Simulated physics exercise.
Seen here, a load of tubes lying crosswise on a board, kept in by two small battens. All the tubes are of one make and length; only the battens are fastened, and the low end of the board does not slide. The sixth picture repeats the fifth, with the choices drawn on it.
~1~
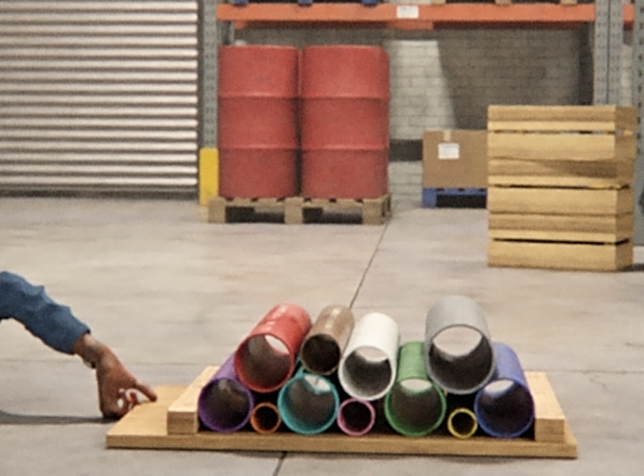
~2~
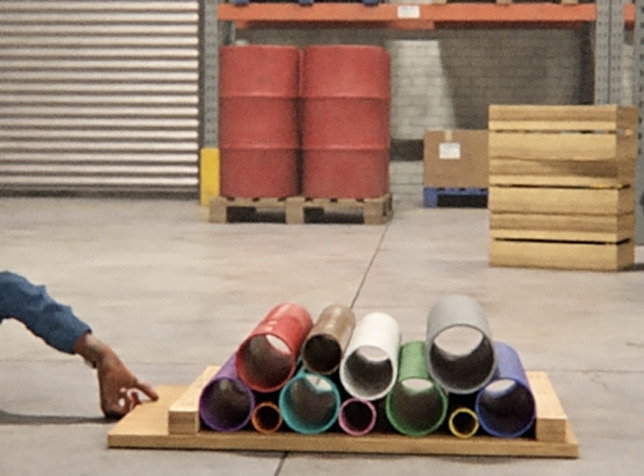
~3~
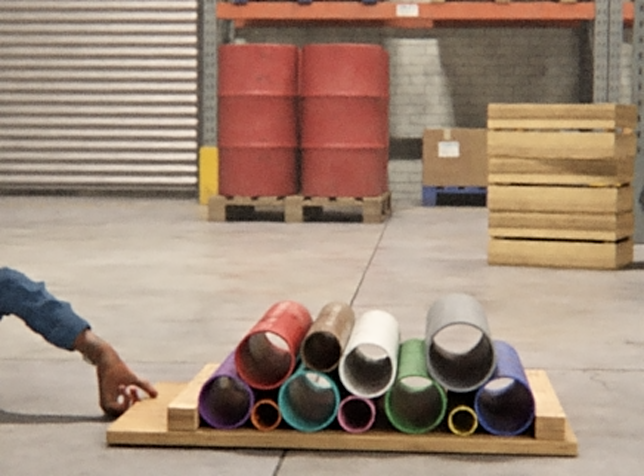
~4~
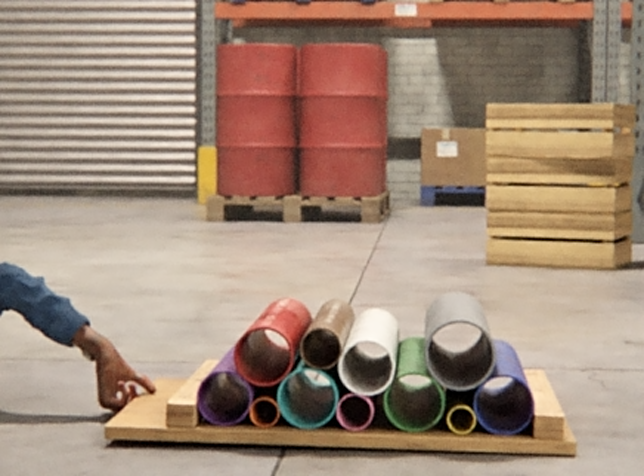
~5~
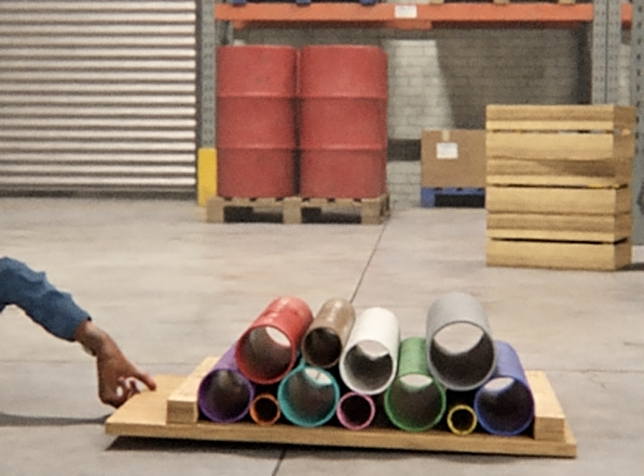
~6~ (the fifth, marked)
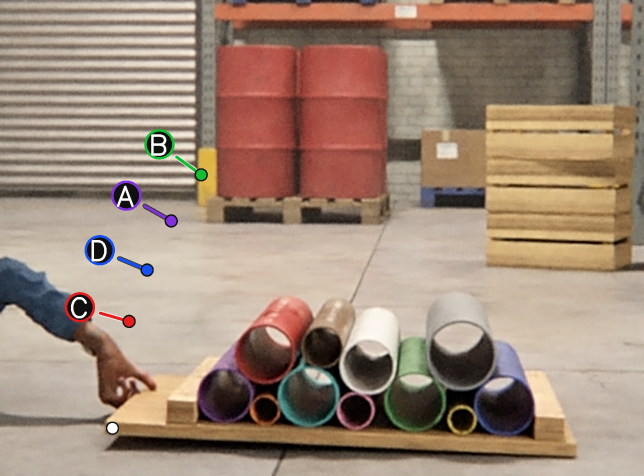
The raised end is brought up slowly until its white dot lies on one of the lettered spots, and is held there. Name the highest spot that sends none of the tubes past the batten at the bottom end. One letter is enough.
The answer is mark B.
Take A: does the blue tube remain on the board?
Yes, with A.
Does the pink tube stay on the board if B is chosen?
The pink tube: Yes.
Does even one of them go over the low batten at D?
At D: No.
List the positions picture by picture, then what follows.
Red tube (264, 363); white tube (367, 372); grey tube (460, 359), in the first picture.
Grey tube (461, 358); brown tube (322, 354), in the second picture.
Board (347, 404); purple tube (226, 401); orange tube (266, 415); grey tube (461, 356), in the third picture.
Board (346, 402); purple tube (224, 398); orange tube (265, 412); yellow tube (461, 420), in the fourth picture.
Board (347, 400); purple tube (225, 395); orange tube (265, 410), in the fifth picture.
On the copy, A at (171, 221); B at (201, 175); C at (129, 321); D at (147, 270); the white dot at (112, 428).
On B. First, board at 20°.
Then, board at 36°.
Finally, board at 36°, none over the low batten.
By contrast, A none over the low batten; C none over the low batten; D none over the low batten.
